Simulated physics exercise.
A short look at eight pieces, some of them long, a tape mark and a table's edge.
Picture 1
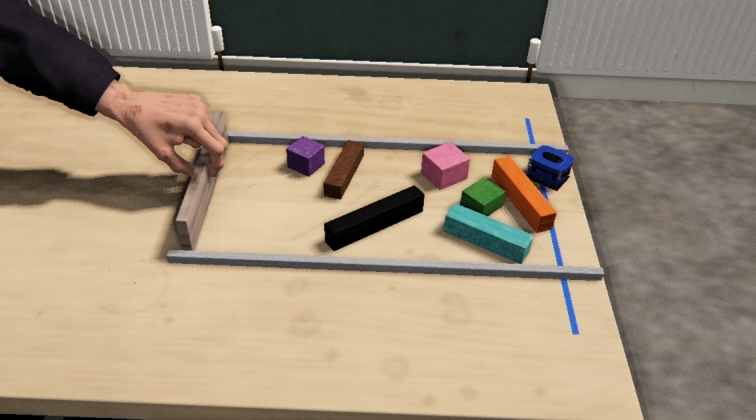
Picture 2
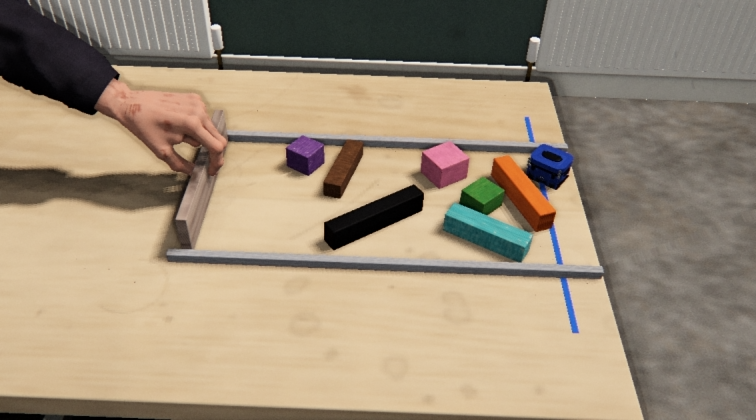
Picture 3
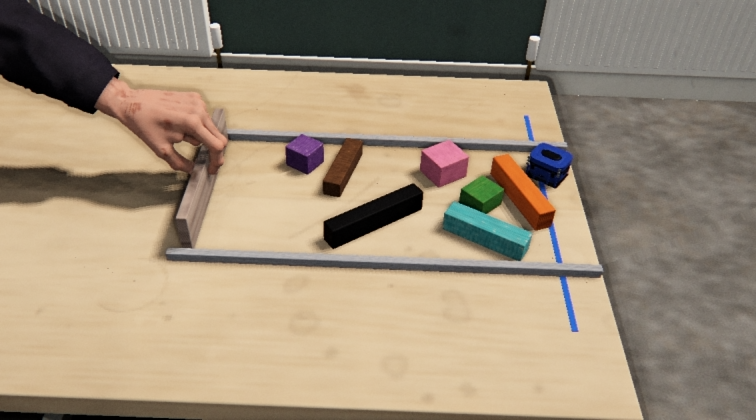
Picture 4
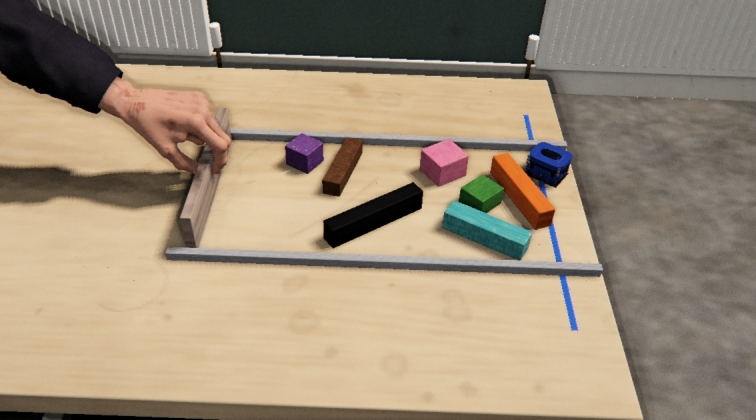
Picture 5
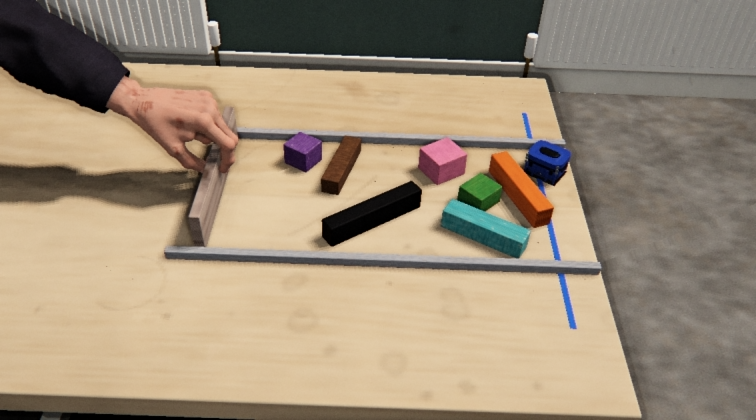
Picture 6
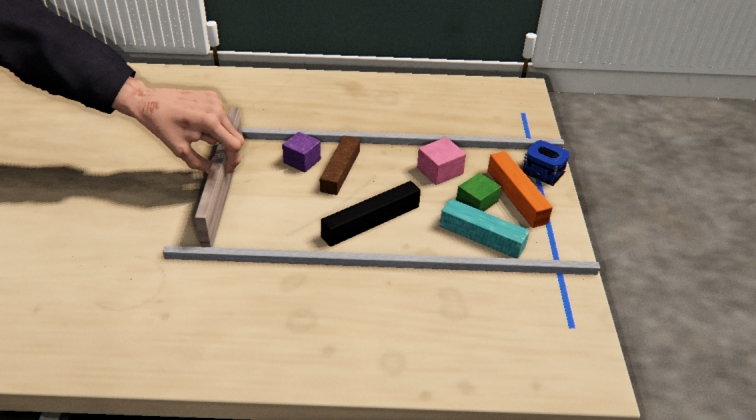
A hand in a dark sleeve holds a greyish wooden board upright at the left of a pale tabletop, seen from above at an angle, with radiators behind. Between two grey rails lie purple, pink and green blocks, brown, black, turquoise and orange bars, and a blue object near blue tape. The hand, still at first, slides the board slightly right, touching none, as the view drifts very faintly.
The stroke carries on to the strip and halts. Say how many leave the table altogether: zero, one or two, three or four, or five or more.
The number that fall off is five or more.
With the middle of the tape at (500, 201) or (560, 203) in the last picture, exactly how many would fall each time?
Try by try, 2 and 7.
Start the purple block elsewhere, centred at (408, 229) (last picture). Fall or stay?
It stays on.
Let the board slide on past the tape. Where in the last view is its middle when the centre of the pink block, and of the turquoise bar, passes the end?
At (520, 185) for the pink block; at (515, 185) for the turquoise bar.
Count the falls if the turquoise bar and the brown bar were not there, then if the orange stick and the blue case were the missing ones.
First 3, then 3.
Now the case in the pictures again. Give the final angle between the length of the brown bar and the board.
Some 30 degrees.
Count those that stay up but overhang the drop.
The number is 2.
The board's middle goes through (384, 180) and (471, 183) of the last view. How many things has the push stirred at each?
First 4, then 8.
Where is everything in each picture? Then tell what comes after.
In the first frame, blue case (550, 168); orange stick (522, 193); turquoise bar (487, 233); board (205, 177); tape (548, 208).
In the second frame, orange stick (522, 192); pink block (445, 165).
In the third frame, turquoise bar (486, 231); brown bar (344, 167).
In the fourth frame, blue case (549, 164); green block (481, 195).
In the fifth frame, orange stick (520, 188); purple block (303, 152).
In the sixth frame, blue case (546, 162); orange stick (518, 188); turquoise bar (484, 229); board (222, 174); tape (544, 203).
A little later, none off yet; blue case at rest near (546, 162); orange stick at rest near (518, 188); turquoise bar at rest near (484, 229).
Next, none off yet; blue case at rest near (546, 162); orange stick at rest near (520, 188); turquoise bar moving near (489, 229).
Later still, one off so far; blue case dropping near (571, 301); orange stick shifted about its own width near (581, 192); turquoise bar shifted about its own width near (575, 240).
When it is over, the number that fall off is five or more; down, pink block, green block, turquoise bar, orange stick and blue case.
